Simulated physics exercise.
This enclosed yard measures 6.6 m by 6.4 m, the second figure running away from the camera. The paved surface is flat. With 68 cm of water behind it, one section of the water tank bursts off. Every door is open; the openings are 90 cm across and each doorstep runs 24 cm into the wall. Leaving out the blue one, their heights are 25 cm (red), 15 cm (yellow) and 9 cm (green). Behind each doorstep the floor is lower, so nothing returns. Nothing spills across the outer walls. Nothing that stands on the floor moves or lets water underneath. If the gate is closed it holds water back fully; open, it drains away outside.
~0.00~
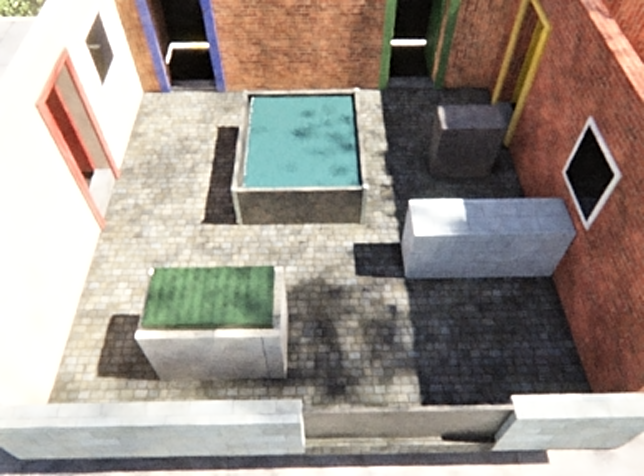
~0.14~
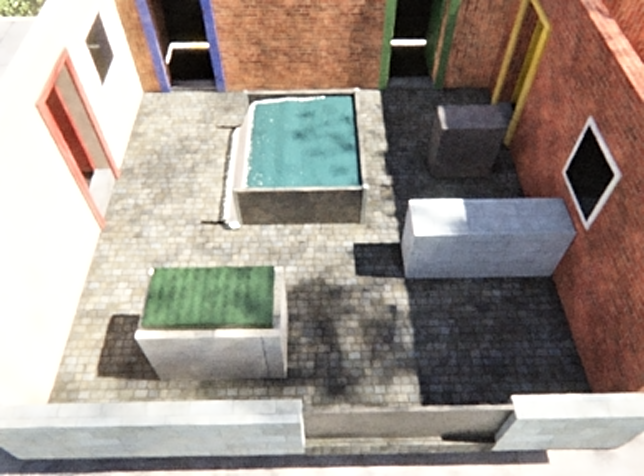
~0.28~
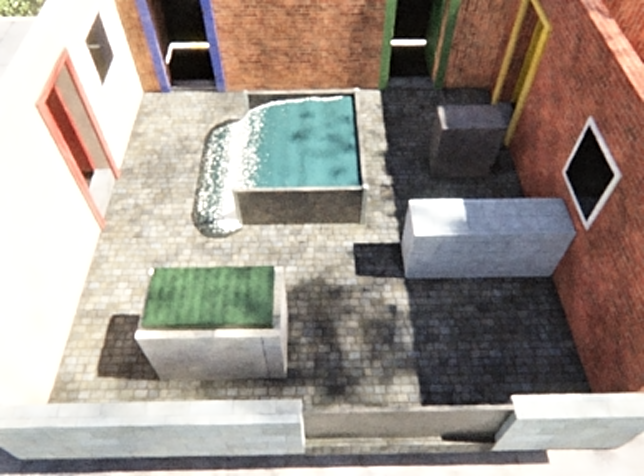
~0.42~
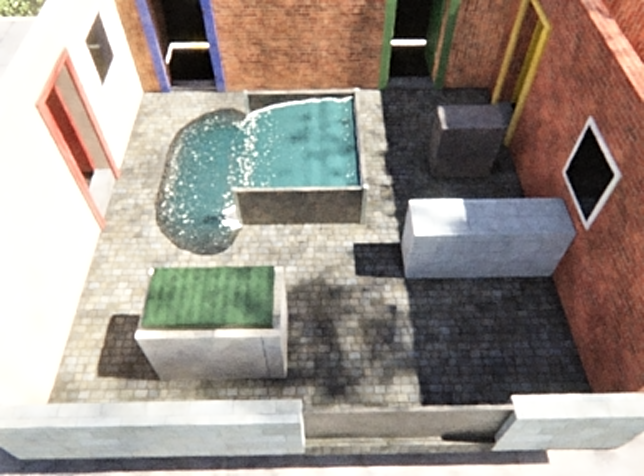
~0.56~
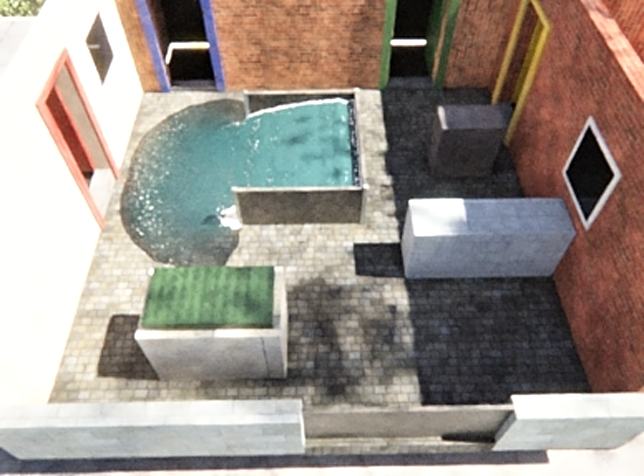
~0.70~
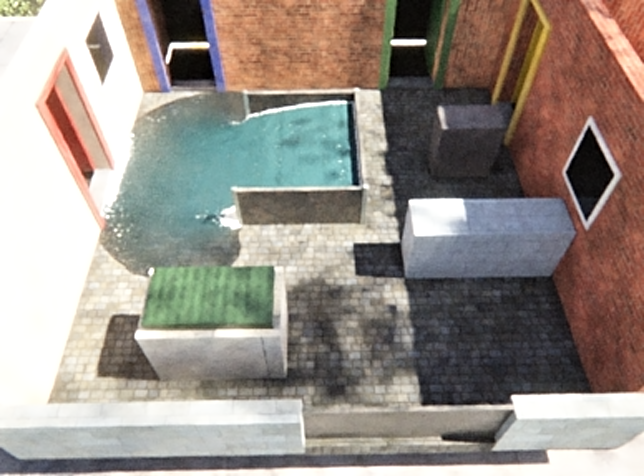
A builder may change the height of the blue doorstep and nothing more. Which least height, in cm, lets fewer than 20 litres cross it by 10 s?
At least 22 cm or so.
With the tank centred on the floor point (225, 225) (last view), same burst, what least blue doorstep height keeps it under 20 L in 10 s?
Some 22 cm.
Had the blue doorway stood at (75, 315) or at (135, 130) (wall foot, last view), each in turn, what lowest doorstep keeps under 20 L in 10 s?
Roughly 11.5 and 29 cm.
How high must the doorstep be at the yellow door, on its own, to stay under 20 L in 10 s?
About 8.5 cm at yellow.
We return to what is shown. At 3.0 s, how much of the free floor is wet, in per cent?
Near 40 per cent is wet.
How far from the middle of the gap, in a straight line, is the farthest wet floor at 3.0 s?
Some 4.6 m out.
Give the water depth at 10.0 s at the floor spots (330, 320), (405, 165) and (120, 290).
Roughly 4, 5 and 6 cm, in turn.
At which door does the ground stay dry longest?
It is the yellow one.
After 1.4 s water covers 25 % of the floor, deepest (44 cm) near (129, 176); 10 cm at the blue door, 0 litres in over its 8 cm doorstep.
After 3.0 s water covers 40 % of the floor, deepest (32 cm) near (44, 415); 22 cm at the blue door, 84 litres in over its 8 cm doorstep.
After 10.0 s water covers 100 % of the floor, deepest (10 cm) near (547, 421); 4 cm at the blue door, 190 litres in over its 8 cm doorstep.
At the blue door as built, the water arrived by 0.8 s and peaked near 23 cm at 2.2 s.
With a doorstep of 20 cm, 30 litres would have come in within the 10 s; with 26.5 cm, 6 litres. So under 20 litres takes about 22 cm.
